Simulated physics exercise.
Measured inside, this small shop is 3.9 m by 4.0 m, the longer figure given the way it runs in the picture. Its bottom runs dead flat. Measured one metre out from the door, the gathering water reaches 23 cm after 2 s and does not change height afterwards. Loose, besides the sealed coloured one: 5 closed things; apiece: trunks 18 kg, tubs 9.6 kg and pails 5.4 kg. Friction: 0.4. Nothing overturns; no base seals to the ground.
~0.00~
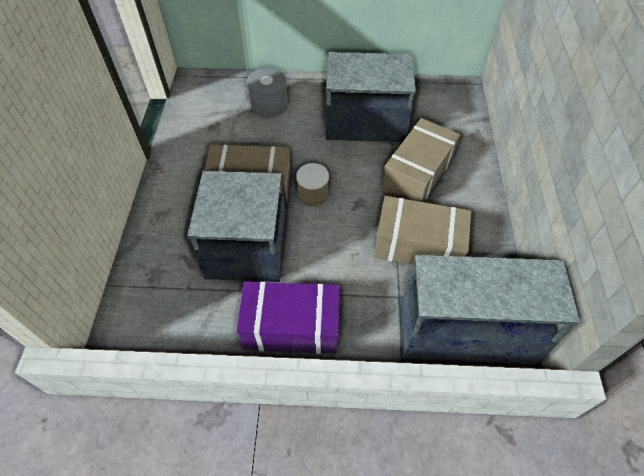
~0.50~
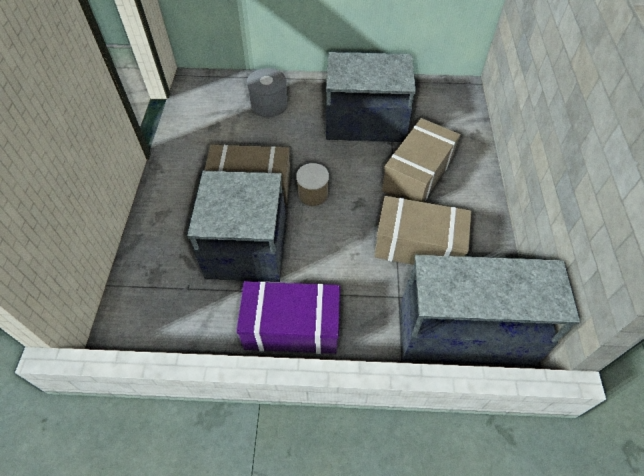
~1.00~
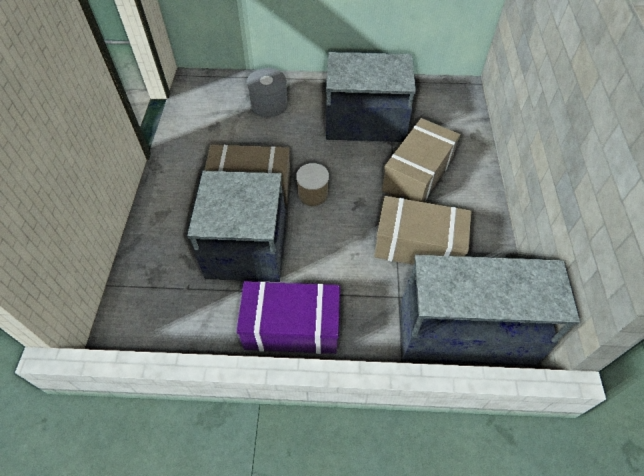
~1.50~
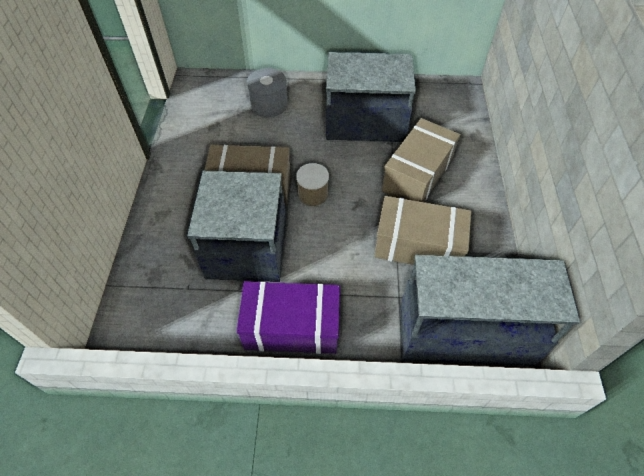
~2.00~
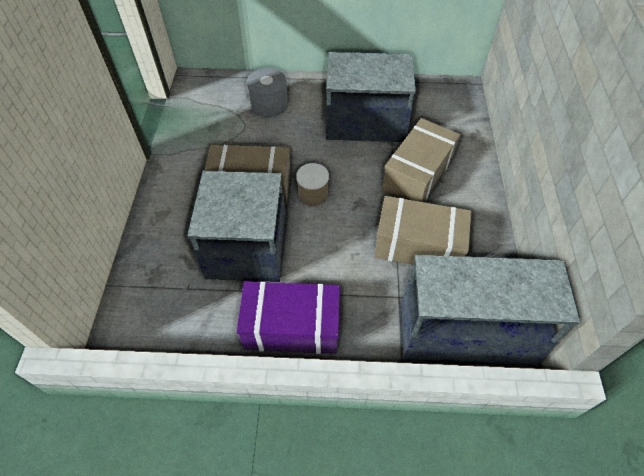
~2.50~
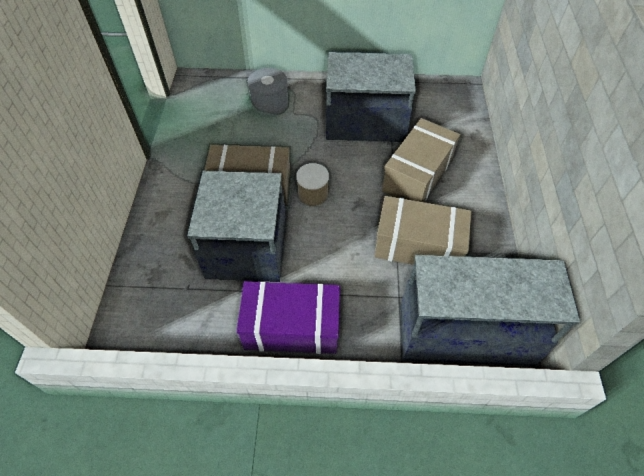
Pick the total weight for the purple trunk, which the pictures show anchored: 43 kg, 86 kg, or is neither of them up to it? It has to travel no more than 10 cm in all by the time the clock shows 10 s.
43 kg is enough.
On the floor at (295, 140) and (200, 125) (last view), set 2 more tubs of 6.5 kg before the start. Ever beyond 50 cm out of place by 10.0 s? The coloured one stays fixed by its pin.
In the order given, beyond the mark and then beyond the mark.
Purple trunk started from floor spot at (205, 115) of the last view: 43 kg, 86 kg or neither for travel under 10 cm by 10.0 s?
Looking at the loads, only the heavier keeps it.
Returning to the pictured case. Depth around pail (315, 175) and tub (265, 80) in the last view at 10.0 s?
Close to 11 and 10 centimetres.
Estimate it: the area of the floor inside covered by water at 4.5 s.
I'd put it close to 9.5 m2.
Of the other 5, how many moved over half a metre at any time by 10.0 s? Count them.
The tally stands at 4.
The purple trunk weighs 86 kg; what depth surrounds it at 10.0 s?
Depth: Approx. 9 cm.
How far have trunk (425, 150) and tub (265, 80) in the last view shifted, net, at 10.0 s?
Net displacement, in order: 120 cm; 200 cm.
After 3.5 s the purple trunk would be 0 cm from its start with 43 kg and 0 cm from its start with 86 kg; 0 cm of water round it then.
After 4.5 s the purple trunk would be 0 cm from its start with 43 kg and 0 cm from its start with 86 kg; 0 cm of water round it then.
After 7.0 s the purple trunk would be 0 cm from its start with 43 kg and 0 cm from its start with 86 kg; 2 cm of water round it then.
After 10.0 s the purple trunk would be 0 cm from its start with 43 kg and 0 cm from its start with 86 kg; 9 cm of water round it then.
